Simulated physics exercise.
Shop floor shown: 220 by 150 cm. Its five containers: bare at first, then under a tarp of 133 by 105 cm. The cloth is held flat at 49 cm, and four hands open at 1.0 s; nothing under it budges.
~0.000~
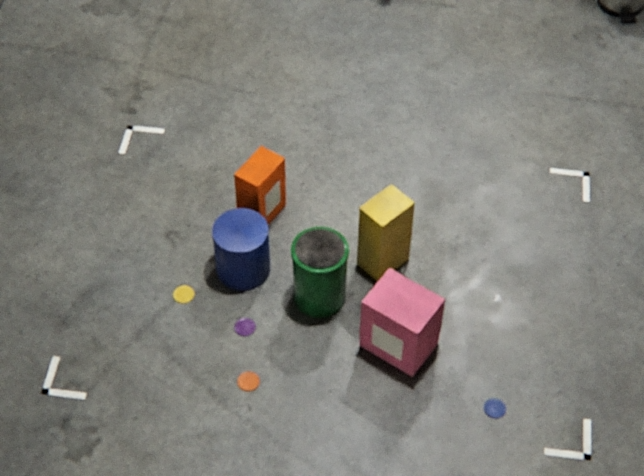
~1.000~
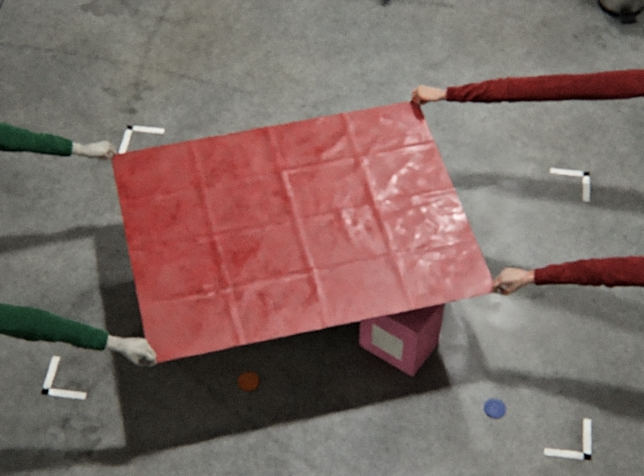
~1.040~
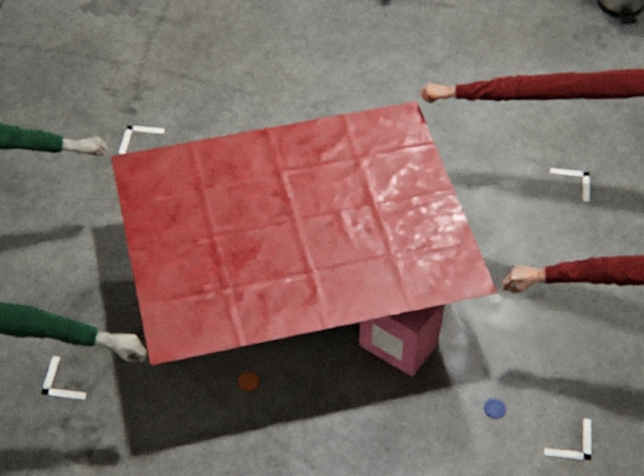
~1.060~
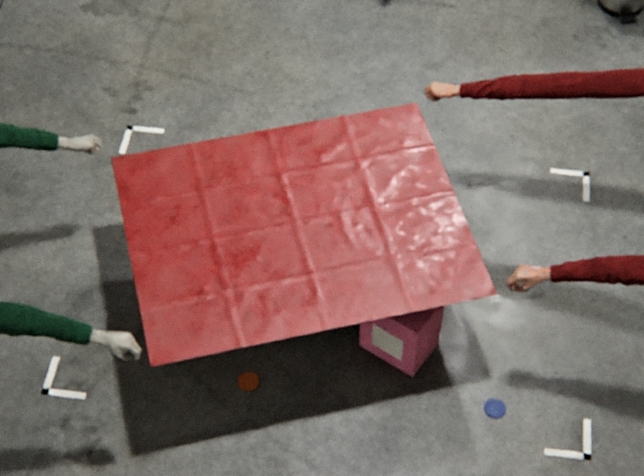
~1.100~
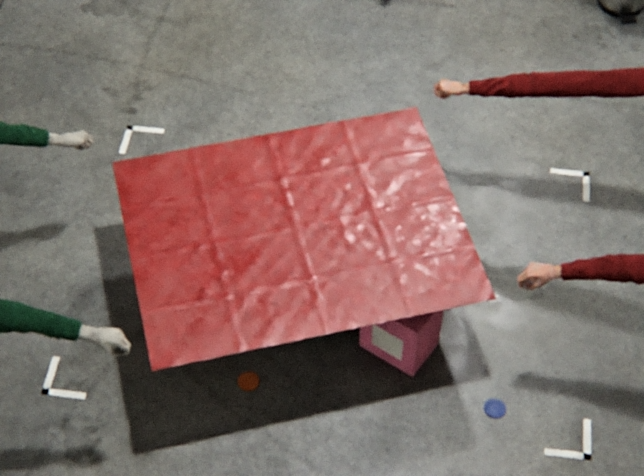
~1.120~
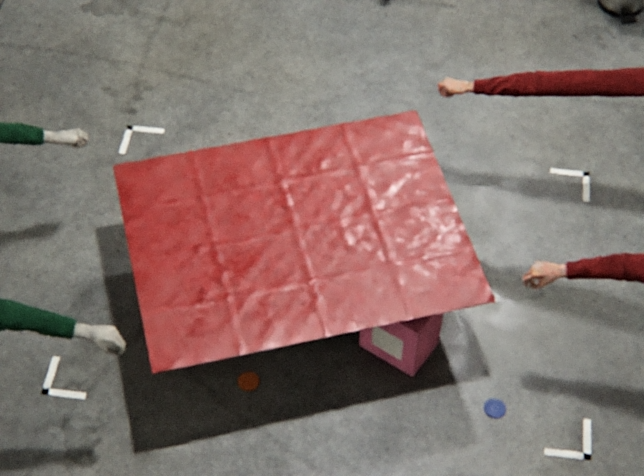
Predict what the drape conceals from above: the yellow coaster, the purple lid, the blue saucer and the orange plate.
In order: The yellow coaster ends under the cloth; the purple lid vanishes under it; the blue saucer stays uncovered; the orange plate ends under the cloth.
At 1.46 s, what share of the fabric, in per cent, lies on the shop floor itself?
Roughly 5 per cent.
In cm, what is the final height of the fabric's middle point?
Roughly 36 cm high.
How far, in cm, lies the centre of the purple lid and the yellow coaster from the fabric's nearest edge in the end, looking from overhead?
Around 28 centimetres for the first one and around 6 centimetres for the second.
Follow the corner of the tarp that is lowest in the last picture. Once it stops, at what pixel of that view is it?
I'd say it ends up somewhere about (202, 409).
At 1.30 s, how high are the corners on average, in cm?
Avg corner height at that moment: Approx. 16 cm.
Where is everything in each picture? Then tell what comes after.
The first frame shows yellow coaster (184, 294); purple lid (245, 327); blue saucer (495, 408); orange plate (249, 381); yellow crate (387, 205), 39 cm tall; green pot (320, 248), 34 cm tall; orange box (259, 166), 32 cm tall; blue tub (240, 230), 27 cm tall; pink carton (403, 300), 32 cm tall.
The second frame shows tarp corners (150, 364) (111, 155) (417, 100) (498, 292); highest point 49 cm, lowest 49 cm.
The third frame shows tarp corners (151, 365) (111, 156); highest point 48 cm, lowest 48 cm.
The fourth frame shows tarp corners (151, 367) (111, 158); highest point 47 cm, lowest 47 cm.
The fifth frame shows tarp corners (152, 371) (112, 163); highest point 45 cm, lowest 44 cm.
The sixth frame shows tarp corners (153, 374) (113, 166) (416, 111) (495, 302); highest point 43 cm, lowest 42 cm.
After 1.3 s, 0 % of it is down, spanning 146 by 135 cm, above orange plate, purple lid, yellow coaster.
After 1.5 s, 5 % of it is down, spanning 132 by 122 cm, above orange plate, purple lid, yellow coaster.
After 1.6 s, 10 % of it is down, spanning 135 by 118 cm, above orange plate, purple lid, yellow coaster.
After 1.8 s, 10 % of it is down, spanning 126 by 118 cm, above orange plate, purple lid, yellow coaster.
After 3.3 s, 10 % of it is down, spanning 128 by 118 cm, above orange plate, purple lid, yellow coaster.
